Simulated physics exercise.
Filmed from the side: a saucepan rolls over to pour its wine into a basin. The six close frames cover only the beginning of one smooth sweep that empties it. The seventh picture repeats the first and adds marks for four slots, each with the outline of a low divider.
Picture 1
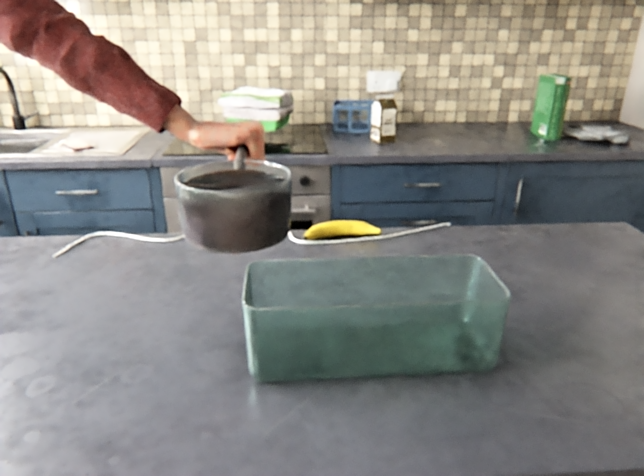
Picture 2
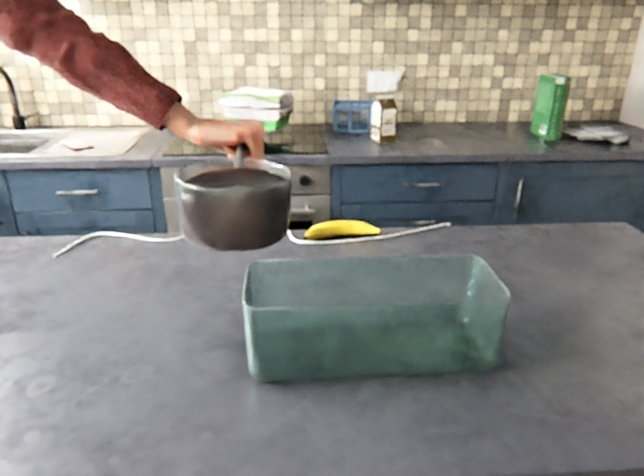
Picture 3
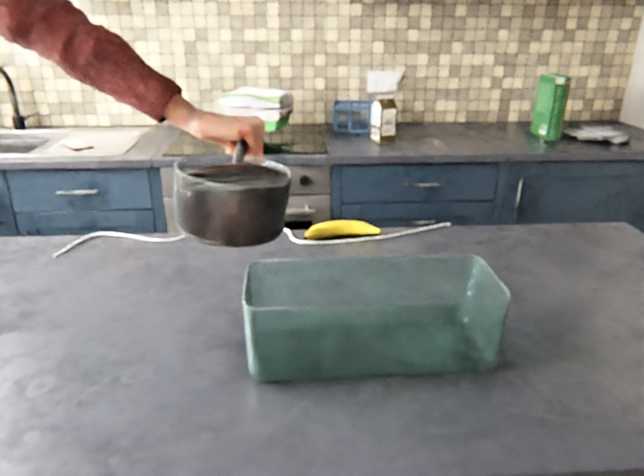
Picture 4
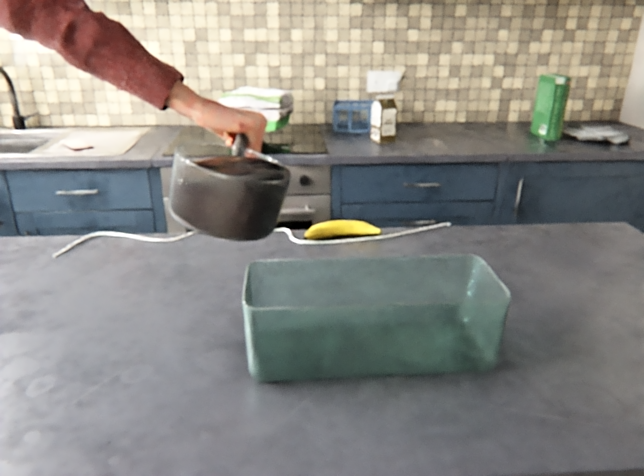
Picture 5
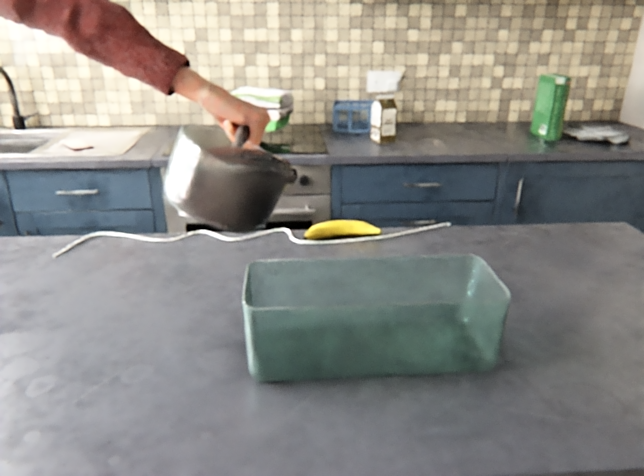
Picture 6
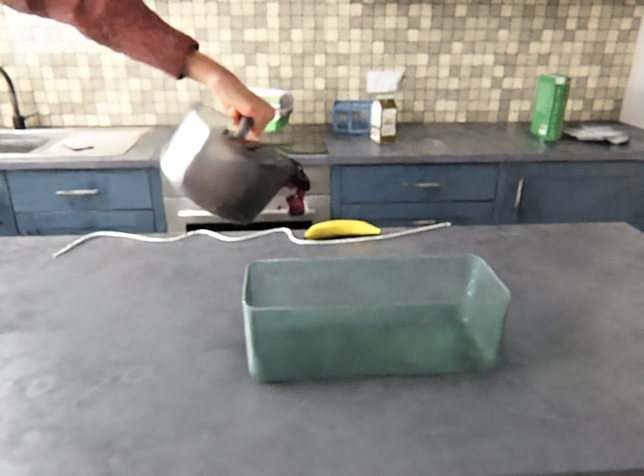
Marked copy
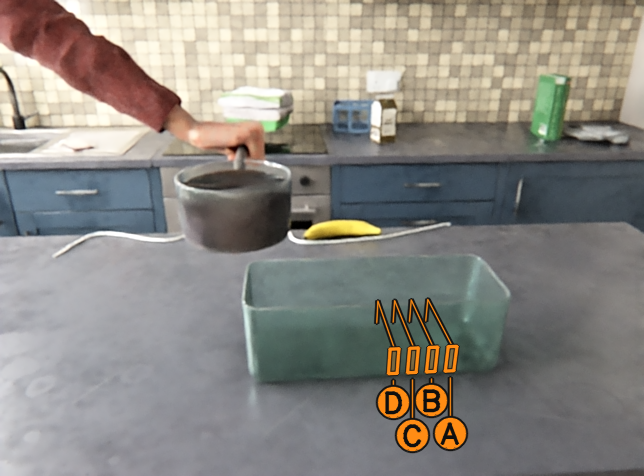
A dark grey saucepan, gripped by a hand in a dark red sleeve at upper left, hangs upright above a grey counter, then tilts steadily to the right until dark red wine slips over its lip. Side-on in a kitchen, an empty greenish glass basin sits right of centre, with a yellow banana and white cord behind. Blue cabinets, a green carton and beige tiles stay still, the camera fixed.
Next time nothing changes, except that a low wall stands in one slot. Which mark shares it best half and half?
I would pick place D.
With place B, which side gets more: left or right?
More ends on the left.
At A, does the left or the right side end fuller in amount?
More ends on the left.
In orange, A at (450, 377); B at (431, 378); C at (412, 379); D at (393, 380).
With A, about 81 % ends left of the wall and 15 % right of it; 4 % is lost outside.
With B, about 82 % ends left of the wall and 12 % right of it; 6 % is lost outside.
With C, about 71 % ends left of the wall and 26 % right of it; 3 % is lost outside.
With D, about 49 % ends left of the wall and 49 % right of it.
